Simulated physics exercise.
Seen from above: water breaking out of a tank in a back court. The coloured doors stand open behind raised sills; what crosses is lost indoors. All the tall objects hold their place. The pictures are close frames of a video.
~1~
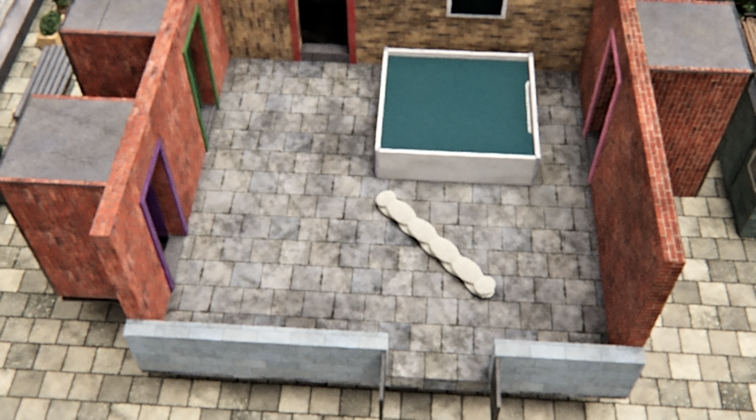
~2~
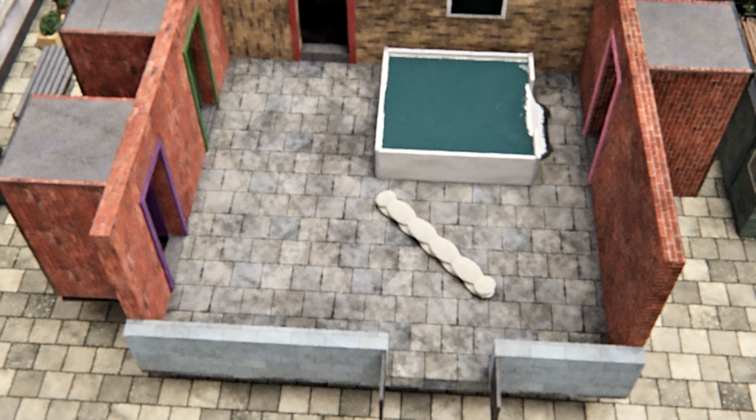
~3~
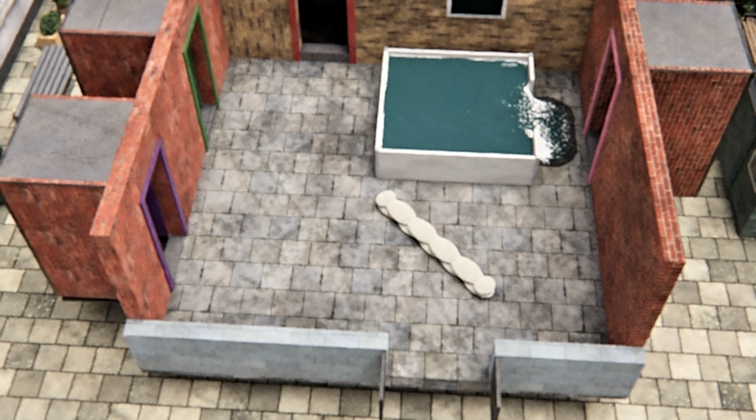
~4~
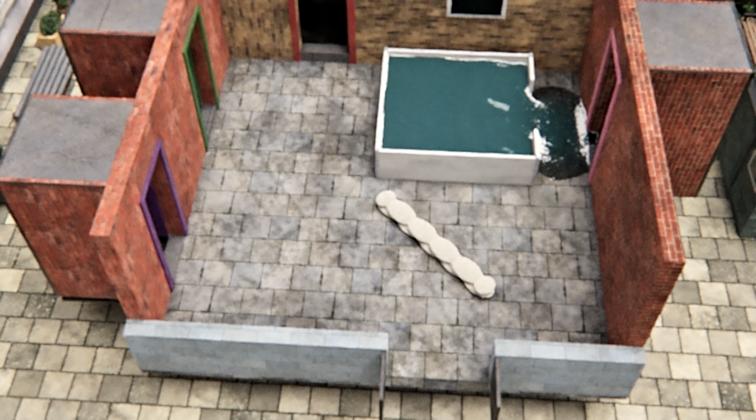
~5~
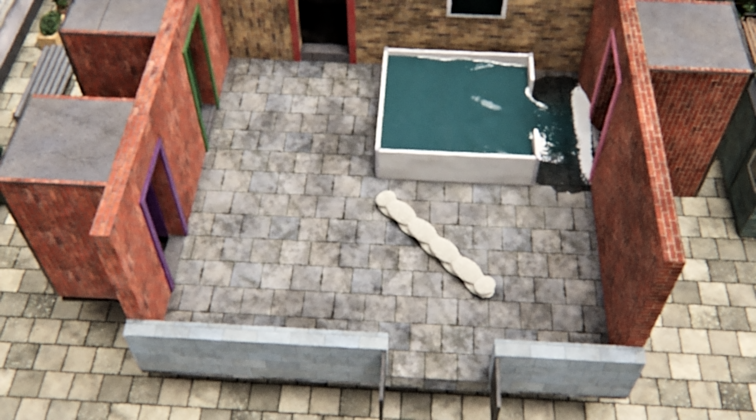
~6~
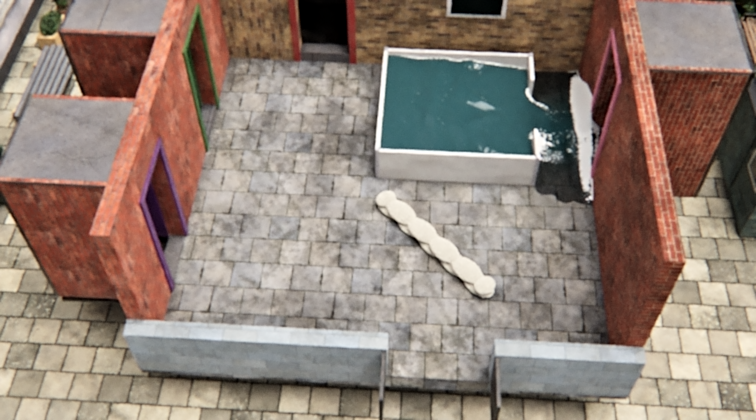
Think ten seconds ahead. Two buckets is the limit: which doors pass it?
One by one: The pink door floods; the purple door holds within the limit; the green door holds within the limit; the red door holds within the limit.
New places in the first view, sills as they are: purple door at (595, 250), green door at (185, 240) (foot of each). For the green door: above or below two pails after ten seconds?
My reading: The green door holds.
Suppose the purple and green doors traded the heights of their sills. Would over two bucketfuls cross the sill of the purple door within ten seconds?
In short: Purple door lets less in.
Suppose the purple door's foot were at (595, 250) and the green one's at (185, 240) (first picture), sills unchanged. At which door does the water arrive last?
I say the green one.
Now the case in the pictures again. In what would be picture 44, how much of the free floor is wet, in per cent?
About 75 per cent.
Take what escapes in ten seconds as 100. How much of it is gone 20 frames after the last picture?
I make it 50 per cent.
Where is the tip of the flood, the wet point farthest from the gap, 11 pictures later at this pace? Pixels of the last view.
Around (610, 372).
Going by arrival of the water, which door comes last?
I say the purple door.
A moment on, water covers 10 % of the floor; the pink door over two buckets in, the purple door not reached, the green door not reached, the red door not reached.
Next, water covers 25 % of the floor; the pink door far over two buckets in, the purple door not reached, the green door not reached, the red door not reached.
Then, water covers 40 % of the floor; the pink door far over two buckets in, the purple door not reached, the green door not reached, the red door wet at the sill, nothing in.
Later, water covers 75 % of the floor; the pink door far over two buckets in, the purple door wet at the sill, nothing in, the green door wet at the sill, nothing in, the red door wet at the sill, nothing in.
In the end, water covers 90 % of the floor; the pink door far over two buckets in, the purple door under two buckets in, the green door under two buckets in, the red door wet at the sill, nothing in.
